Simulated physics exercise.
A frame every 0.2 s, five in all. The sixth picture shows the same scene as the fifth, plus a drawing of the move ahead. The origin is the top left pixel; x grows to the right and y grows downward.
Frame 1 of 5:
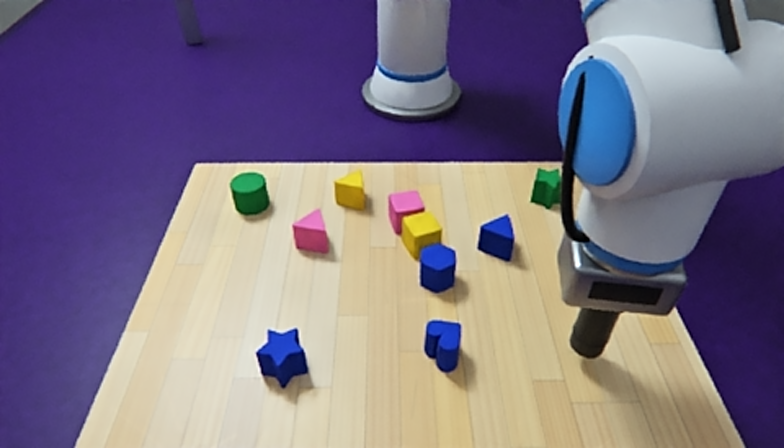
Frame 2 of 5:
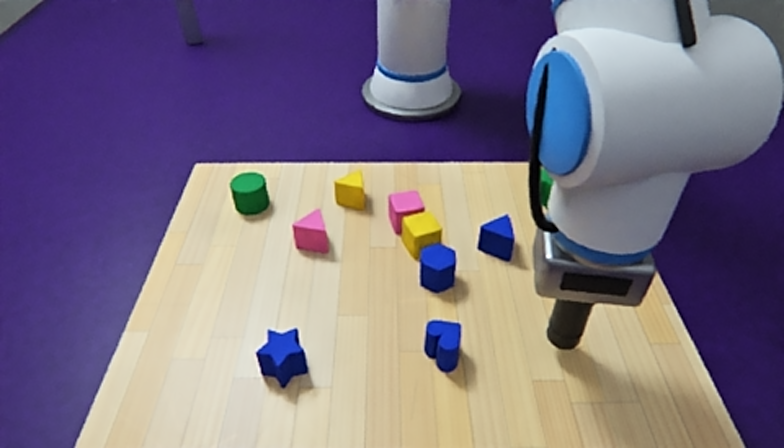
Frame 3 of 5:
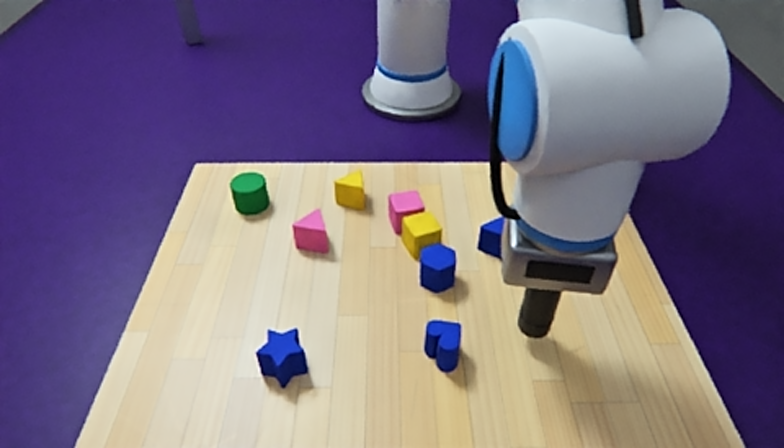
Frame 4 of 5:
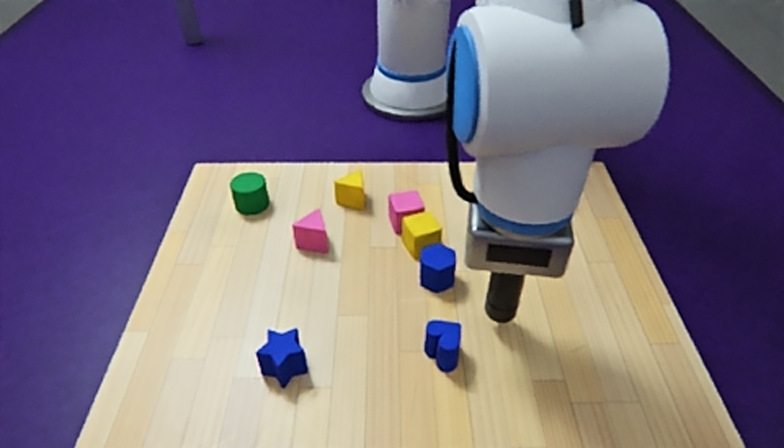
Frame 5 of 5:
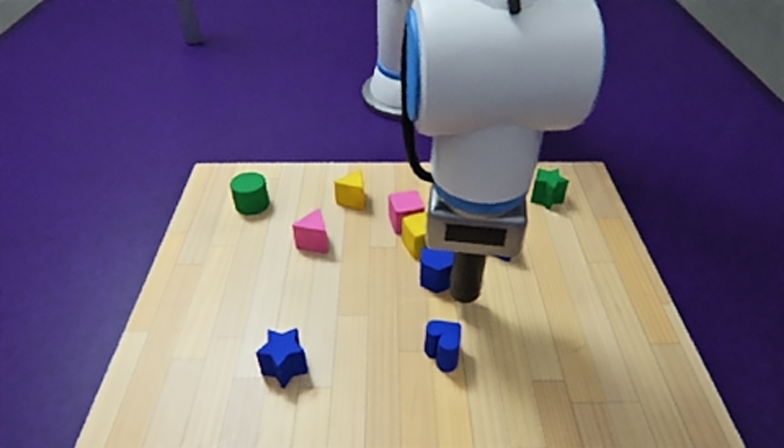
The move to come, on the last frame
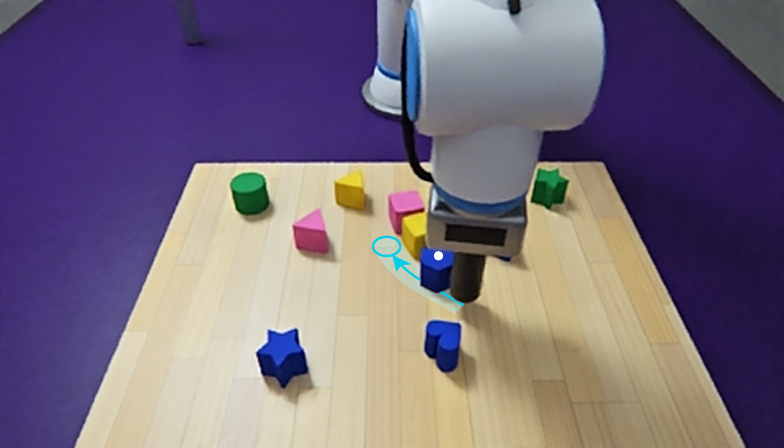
Robot arm moving its dark peg leftward and slightly back across a wooden board of coloured blocks, the blocks staying still.
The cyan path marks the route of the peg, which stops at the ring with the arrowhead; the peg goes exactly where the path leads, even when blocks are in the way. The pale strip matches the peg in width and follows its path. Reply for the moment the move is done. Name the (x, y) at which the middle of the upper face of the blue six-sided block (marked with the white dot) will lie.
At roughly (386, 202).
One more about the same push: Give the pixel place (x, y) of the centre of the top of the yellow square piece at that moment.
I'd place it at (404, 186), taking the centre of its top.
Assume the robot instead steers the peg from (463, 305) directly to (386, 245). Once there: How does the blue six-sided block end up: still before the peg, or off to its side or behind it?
The blue six-sided block won't leave the front of the peg.
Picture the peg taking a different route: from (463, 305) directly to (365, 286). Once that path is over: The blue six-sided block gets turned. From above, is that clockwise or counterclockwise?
It is turned clockwise.
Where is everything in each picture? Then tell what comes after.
The first picture shows tip of the peg (586, 345), middles of tops, pink square piece (407, 200), yellow square piece (422, 223), blue six-sided block (439, 256), blue heart (446, 332).
The second picture shows peg (563, 337), nothing pushed.
The third picture shows peg (533, 326), nothing pushed.
The fourth picture shows peg (500, 312), nothing pushed.
The fifth picture shows peg (465, 293), pink square piece (407, 200), yellow square piece (422, 223), blue six-sided block (439, 256), blue heart (446, 332).
The line goes from (463, 305) through (432, 287) and (404, 268) to (387, 246); the dot is on the blue six-sided block.
The first path, step by step. One third of the way, peg (433, 275); yellow square piece (420, 219), turned 15° clockwise; blue six-sided block (420, 242), turned 15° clockwise.
Two thirds of the way, peg (404, 255); pink square piece (404, 184), turned 20° clockwise; yellow square piece (408, 203), turned 30° clockwise; blue six-sided block (398, 223), turned 35° clockwise.
At the end, peg (387, 234); pink square piece (408, 169), turned 35° clockwise; yellow square piece (404, 186), turned 45° clockwise; blue six-sided block (386, 202), turned 50° clockwise; blue heart unmoved.
